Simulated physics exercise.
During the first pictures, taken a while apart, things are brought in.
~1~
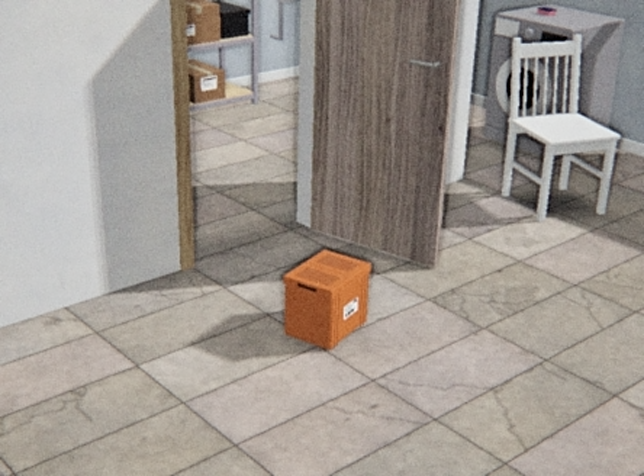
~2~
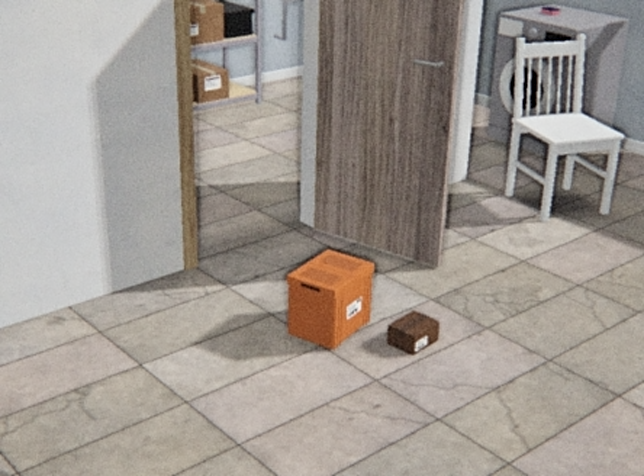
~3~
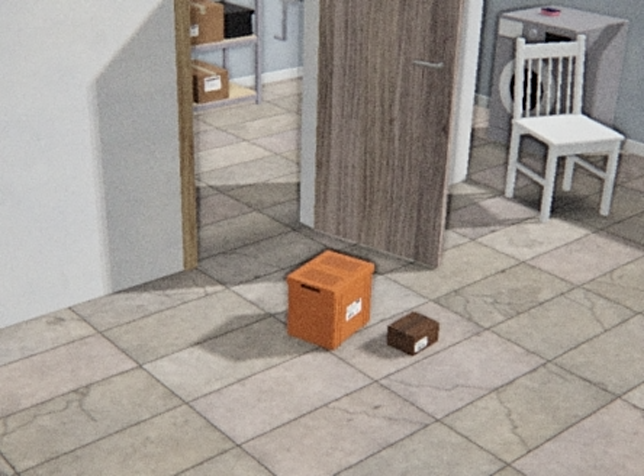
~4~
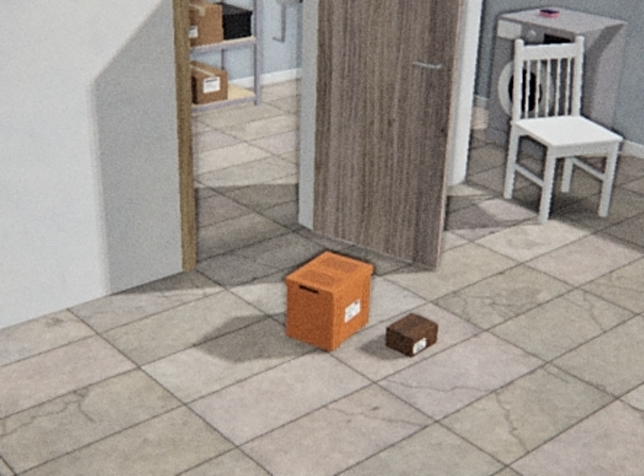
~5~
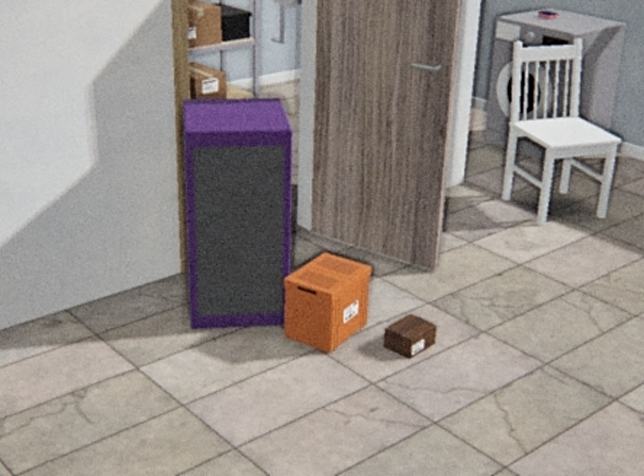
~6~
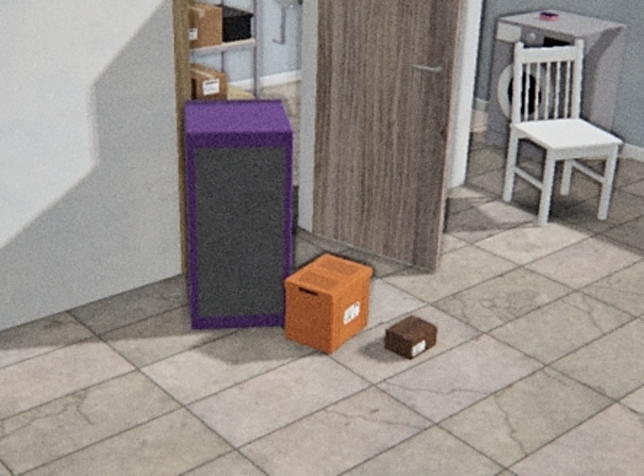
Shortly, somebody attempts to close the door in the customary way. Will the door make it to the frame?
The attempt is going to be foiled.
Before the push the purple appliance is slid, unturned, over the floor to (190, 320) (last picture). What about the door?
Well, then the door makes it fully home.
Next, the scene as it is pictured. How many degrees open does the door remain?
It comes to about 40°.
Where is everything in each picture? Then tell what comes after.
Door wide open and still; orange tote (327, 300), in the first frame.
Door wide open and still; orange tote (330, 299); brown parcel (413, 333), in the second frame.
Door wide open and still; orange tote (330, 300); brown parcel (413, 333), in the third frame.
Door wide open and still; orange tote (329, 301); brown parcel (412, 335), in the fourth frame.
Door wide open and still; orange tote (327, 303); brown parcel (410, 336), in the fifth frame.
Door wide open and still; purple appliance (237, 213); orange tote (328, 304), in the sixth frame.
Then, 0.50 s after the last picture, door at 90°.
Then, 0.80 s after the last picture, door at 71°.
Then, 1.10 s after the last picture, door at 50°.
At rest, door at 40°; all 3 in place. Seen from the same camera at the end, purple appliance near (236, 213).
